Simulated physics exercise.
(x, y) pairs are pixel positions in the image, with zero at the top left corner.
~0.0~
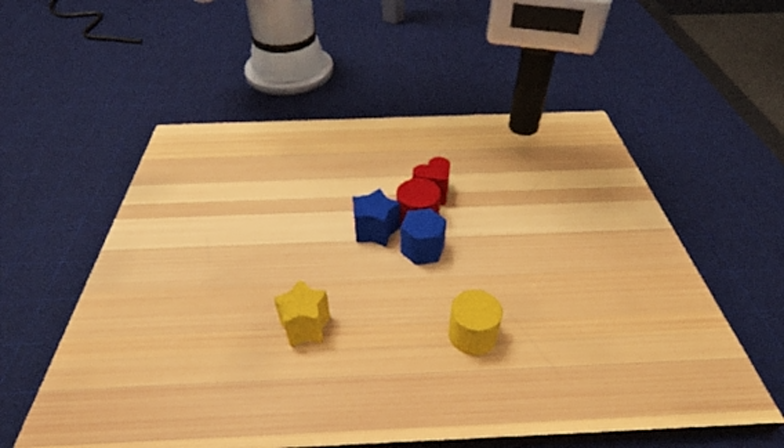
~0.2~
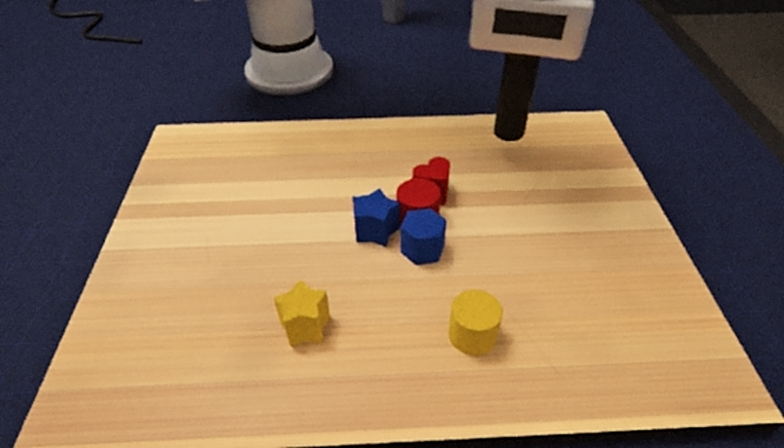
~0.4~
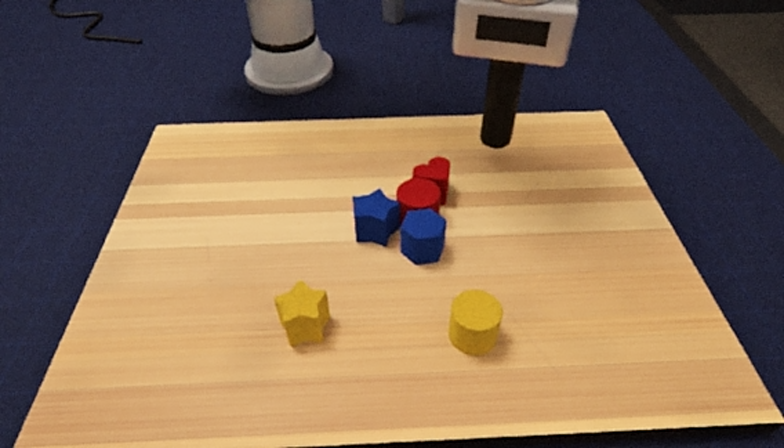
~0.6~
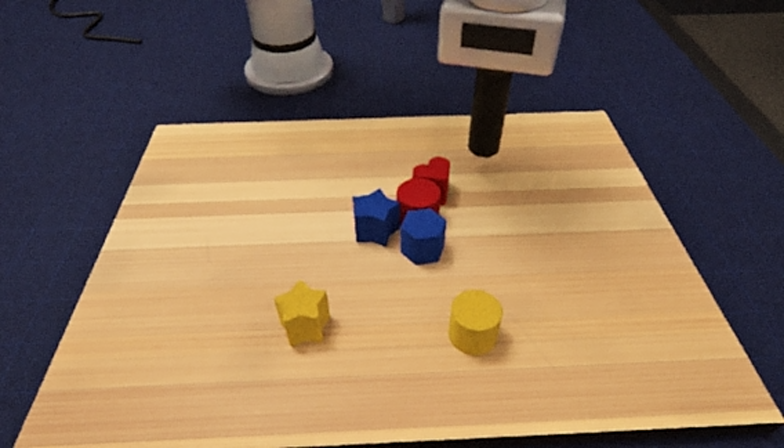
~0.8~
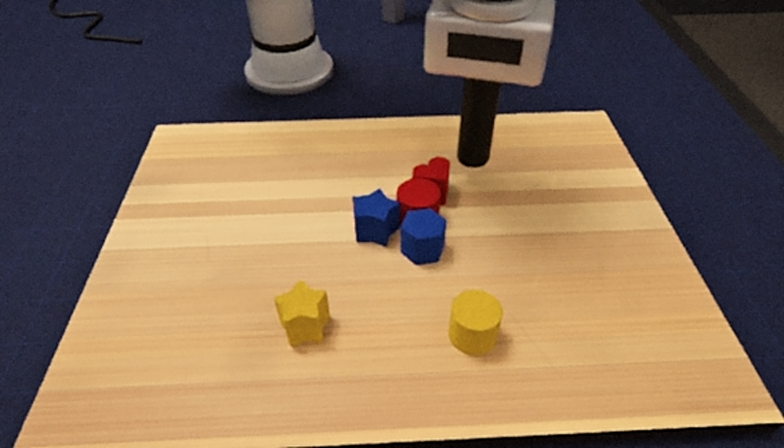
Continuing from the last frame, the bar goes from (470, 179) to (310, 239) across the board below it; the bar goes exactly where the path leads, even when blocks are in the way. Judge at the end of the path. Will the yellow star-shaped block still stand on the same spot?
Yes, that is how it ends up.
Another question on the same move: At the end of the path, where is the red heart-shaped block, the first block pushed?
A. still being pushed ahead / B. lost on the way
Correct choice: B.
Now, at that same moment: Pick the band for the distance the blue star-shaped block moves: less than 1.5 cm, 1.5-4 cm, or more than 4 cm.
It shifts by more than 4 cm.
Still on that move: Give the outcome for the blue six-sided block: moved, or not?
It is shoved along.
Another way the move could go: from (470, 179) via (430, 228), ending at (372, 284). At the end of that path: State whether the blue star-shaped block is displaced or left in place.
That block slides.
On the path given first. One third of the way, bar at (421, 178); blue star-shaped block at (372, 207), turned 20° clockwise; red round block at (410, 196); red heart-shaped block at (389, 171), turned 15° anticlockwise.
Two thirds of the way, bar at (366, 197); blue star-shaped block at (342, 224), turned 25° clockwise; red round block at (383, 216); blue six-sided block at (424, 232), turned 30° anticlockwise; red heart-shaped block at (339, 178), turned 35° clockwise.
At the end, bar at (307, 219); yellow star-shaped block still; blue star-shaped block at (329, 232), turned 15° anticlockwise; red round block at (382, 216); blue six-sided block at (424, 232), turned 30° anticlockwise; red heart-shaped block at (330, 179), turned 60° clockwise.
